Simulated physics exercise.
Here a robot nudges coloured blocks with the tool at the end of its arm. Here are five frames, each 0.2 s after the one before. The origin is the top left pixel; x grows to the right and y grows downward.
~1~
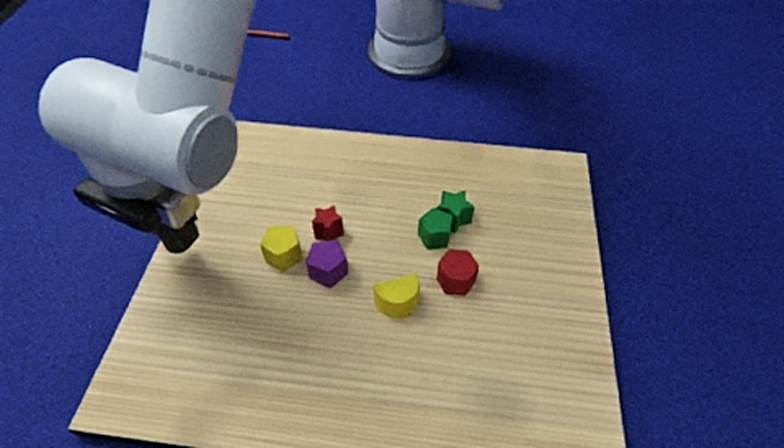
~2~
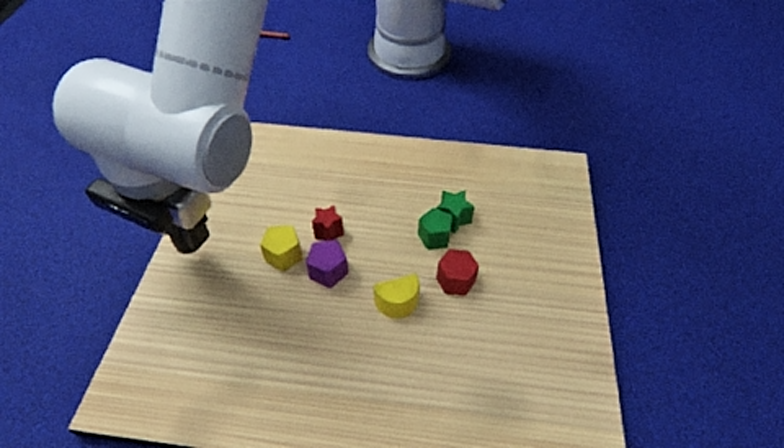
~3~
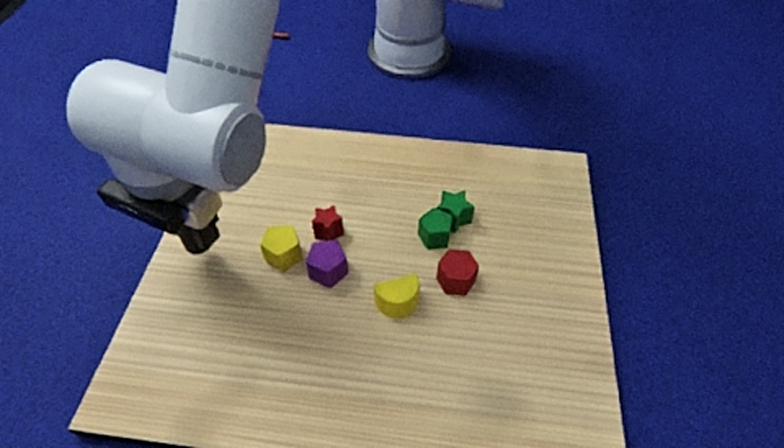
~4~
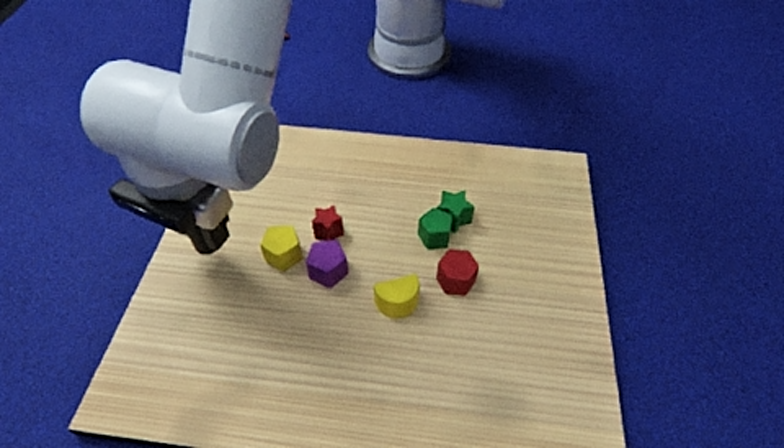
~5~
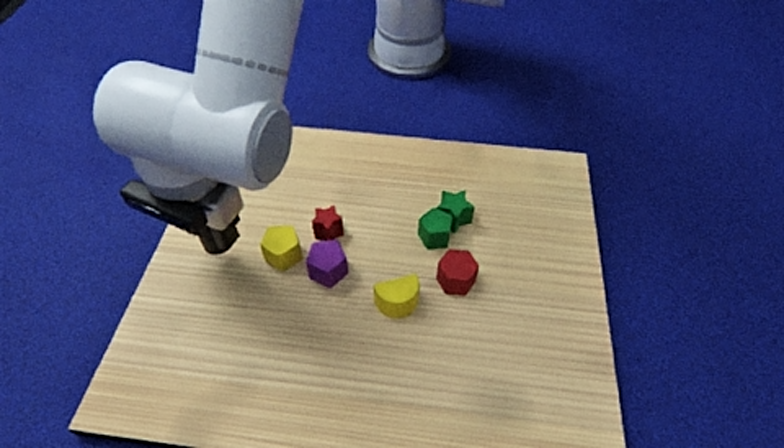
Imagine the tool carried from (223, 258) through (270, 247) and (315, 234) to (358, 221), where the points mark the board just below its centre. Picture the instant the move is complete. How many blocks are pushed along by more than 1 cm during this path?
Three or more blocks.
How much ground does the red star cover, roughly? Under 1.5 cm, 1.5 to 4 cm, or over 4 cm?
Shift of over 4 cm.
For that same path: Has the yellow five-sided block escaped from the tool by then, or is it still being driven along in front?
Beside or behind, I predict.
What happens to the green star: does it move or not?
When the path is over, the green star is still on its spot.
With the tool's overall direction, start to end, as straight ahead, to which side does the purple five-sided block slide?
Displaced right.
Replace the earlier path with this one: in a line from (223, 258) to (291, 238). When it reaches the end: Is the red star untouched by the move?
It seems so.
The first path, step by step. One third of the way, tool at (267, 234); yellow five-sided block at (293, 238), turned 15° clockwise.
Two thirds of the way, tool at (314, 222); yellow five-sided block at (327, 238), turned 55° clockwise; purple five-sided block at (345, 265), turned 25° clockwise; red star at (337, 213), turned 20° anticlockwise.
At the end, tool at (357, 208); yellow five-sided block at (327, 238), turned 55° clockwise; purple five-sided block at (345, 265), turned 25° clockwise; red star at (380, 201), turned 15° anticlockwise; green star still.
